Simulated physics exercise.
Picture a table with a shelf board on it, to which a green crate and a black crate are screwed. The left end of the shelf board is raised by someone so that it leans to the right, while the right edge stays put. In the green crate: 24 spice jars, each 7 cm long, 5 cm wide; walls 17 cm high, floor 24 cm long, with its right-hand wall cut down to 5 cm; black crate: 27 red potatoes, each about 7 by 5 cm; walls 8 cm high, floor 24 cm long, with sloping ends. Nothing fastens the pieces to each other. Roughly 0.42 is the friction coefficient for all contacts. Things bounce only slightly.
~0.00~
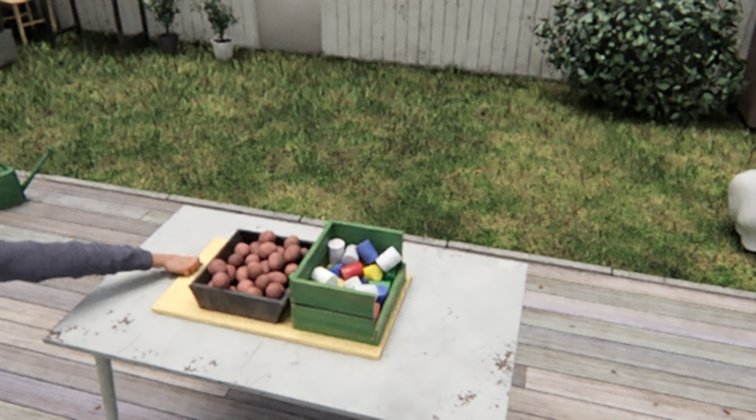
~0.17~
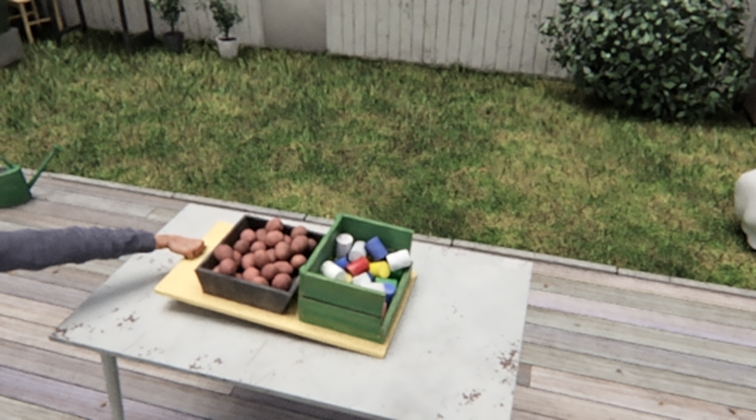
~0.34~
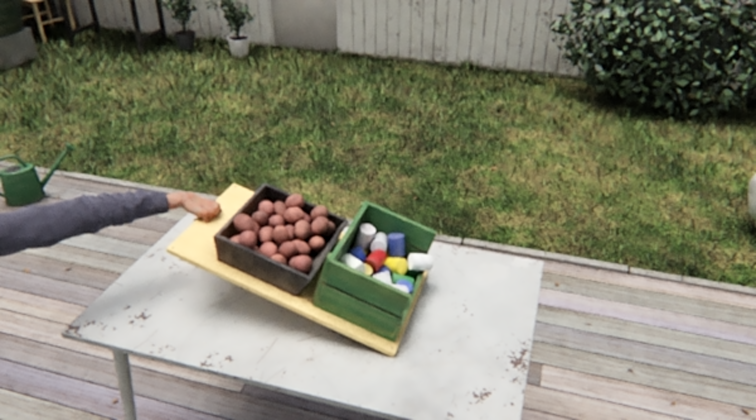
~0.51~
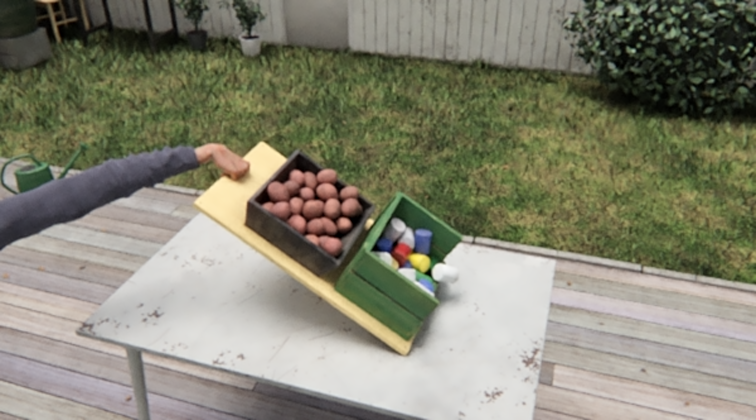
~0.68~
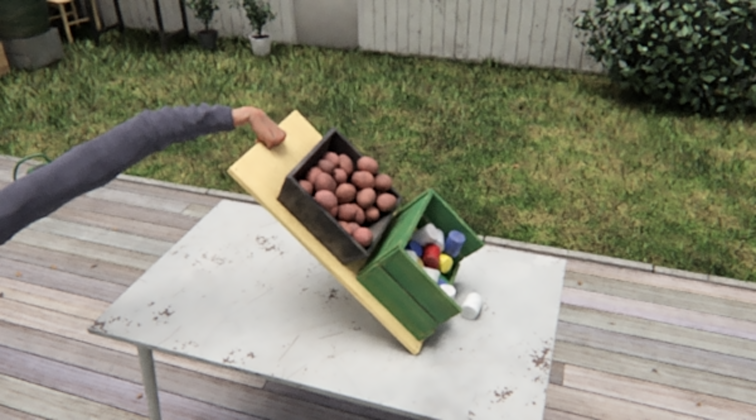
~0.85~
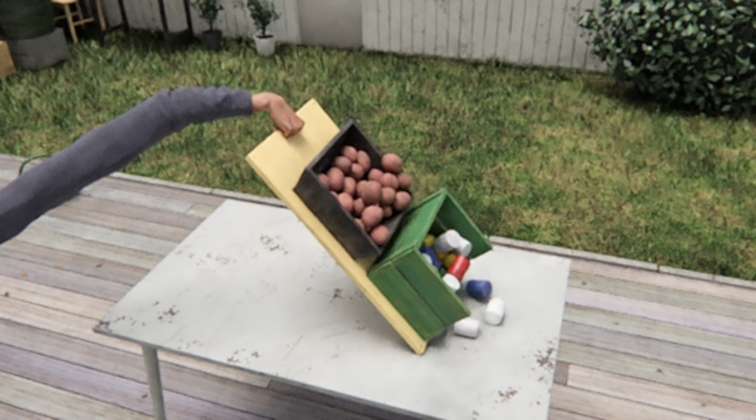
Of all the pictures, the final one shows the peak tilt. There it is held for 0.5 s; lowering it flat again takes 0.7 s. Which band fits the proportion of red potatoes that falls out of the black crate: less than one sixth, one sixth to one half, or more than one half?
Expect under one-sixth of them to get out.
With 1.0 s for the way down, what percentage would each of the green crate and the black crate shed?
Then green crate 30, black crate 10 per cent.
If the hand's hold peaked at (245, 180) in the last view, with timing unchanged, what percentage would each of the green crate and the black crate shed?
In that case green crate sheds 20 percent of its load and black crate sheds 0 percent.
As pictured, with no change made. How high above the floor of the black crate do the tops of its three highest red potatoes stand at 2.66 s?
Roughly 13 cm.
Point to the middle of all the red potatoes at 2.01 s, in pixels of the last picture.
Near (320, 268) in pixels.
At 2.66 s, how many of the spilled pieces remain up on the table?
About 6.
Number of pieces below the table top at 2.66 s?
It comes to near 4.
After 1.14 s, tilt 49°; the green crate is down by 8 of 24 and the black crate is down by 1 of 27.
After 1.50 s, tilt 43°; the green crate is down by 8 of 24 and the black crate is down by 2 of 27.
After 2.01 s, tilt 0°; the green crate is down by 8 of 24 and the black crate is down by 2 of 27.
Outcome (at 2.66 s), the green crate is down by 8 of 24 and the black crate is down by 2 of 27. Asked share, 2 of 27, 7 per cent.
